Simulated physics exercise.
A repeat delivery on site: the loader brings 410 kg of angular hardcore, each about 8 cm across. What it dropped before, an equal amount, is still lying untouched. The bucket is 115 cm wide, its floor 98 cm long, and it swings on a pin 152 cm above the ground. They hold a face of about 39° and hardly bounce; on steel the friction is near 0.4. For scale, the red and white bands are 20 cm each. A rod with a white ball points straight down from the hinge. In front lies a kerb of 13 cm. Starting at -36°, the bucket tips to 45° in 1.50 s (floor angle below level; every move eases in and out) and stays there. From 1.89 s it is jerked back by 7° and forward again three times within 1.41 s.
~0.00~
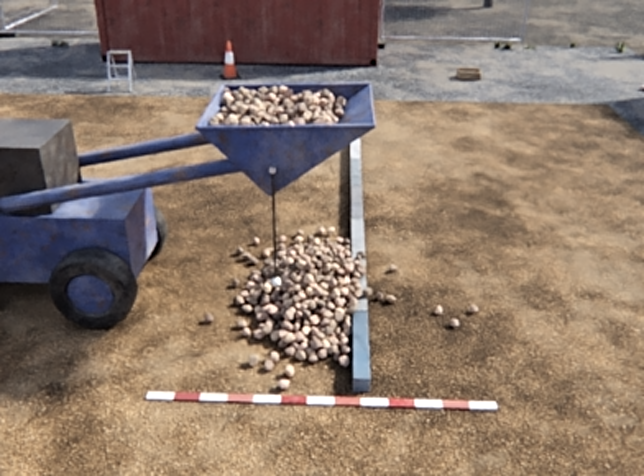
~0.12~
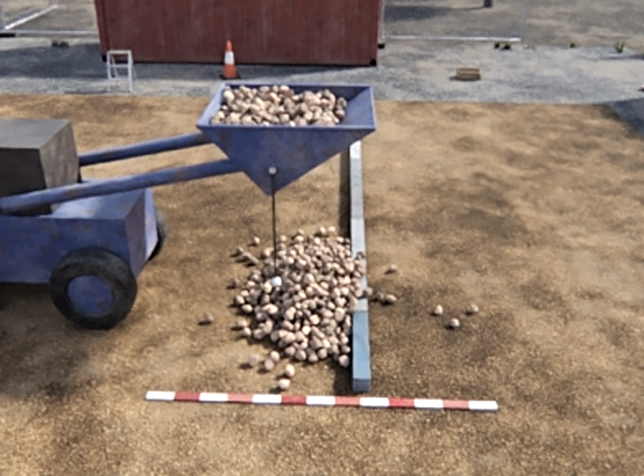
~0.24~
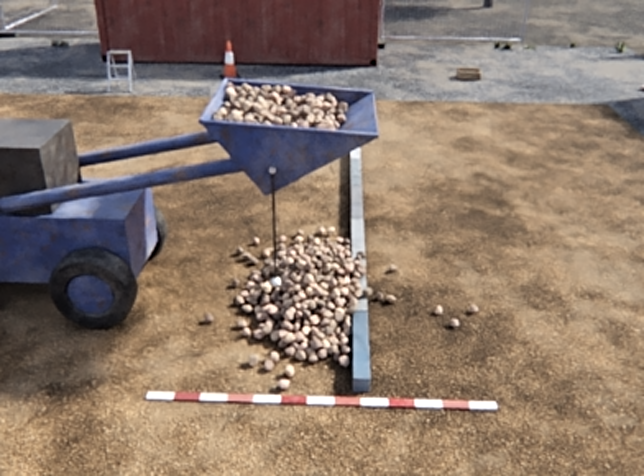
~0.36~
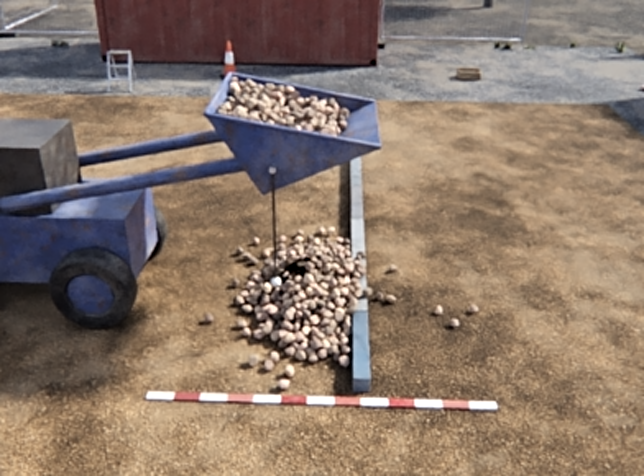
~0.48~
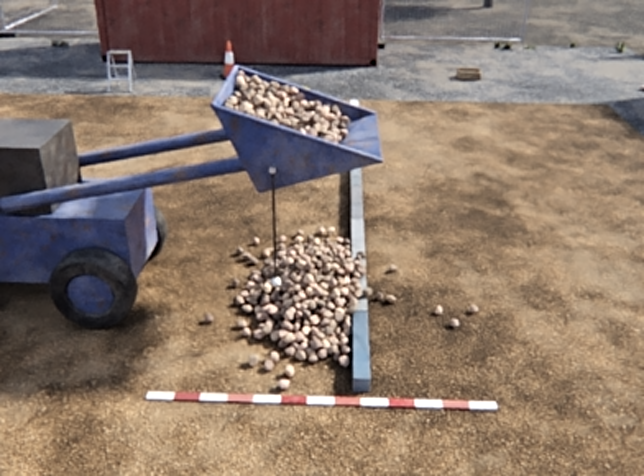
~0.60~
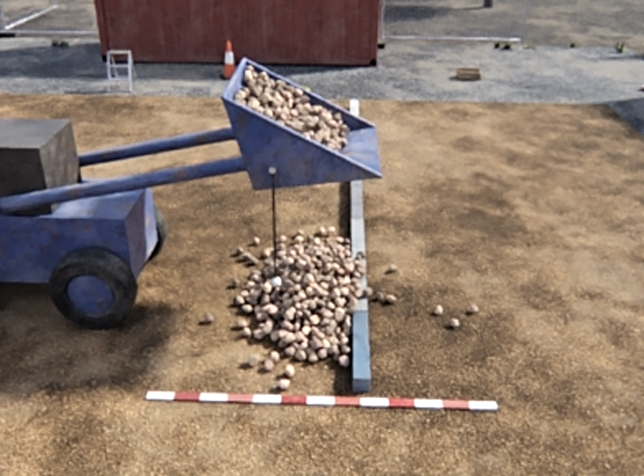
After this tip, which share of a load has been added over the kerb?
About 91 per cent.
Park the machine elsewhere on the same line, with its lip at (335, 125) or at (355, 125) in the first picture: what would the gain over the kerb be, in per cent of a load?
Near 55 per cent from the first place, 75 from the second.
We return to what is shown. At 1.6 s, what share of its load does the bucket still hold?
About 40 per cent.
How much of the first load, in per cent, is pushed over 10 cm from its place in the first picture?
Roughly 0 per cent of them.
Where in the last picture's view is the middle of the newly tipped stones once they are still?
Their middle is at about (405, 289).
After 1.1 s the floor is at 32°; in per cent of one load, 99 in the bucket, 100 on this side of the kerb, 1 over the kerb; the foremost stones are at (406, 295).
After 1.6 s the floor is at 45°; in per cent of one load, 40 in the bucket, 134 on this side of the kerb, 26 over the kerb; the foremost stones are at (427, 302).
After 3.8 s the floor is at 45°; in per cent of one load, 0 in the bucket, 107 on this side of the kerb, 93 over the kerb; the foremost stones are at (515, 291).
After 6.5 s the floor is at 45°; in per cent of one load, 0 in the bucket, 107 on this side of the kerb, 93 over the kerb; the foremost stones are at (515, 291). Net gain over the kerb, 91.
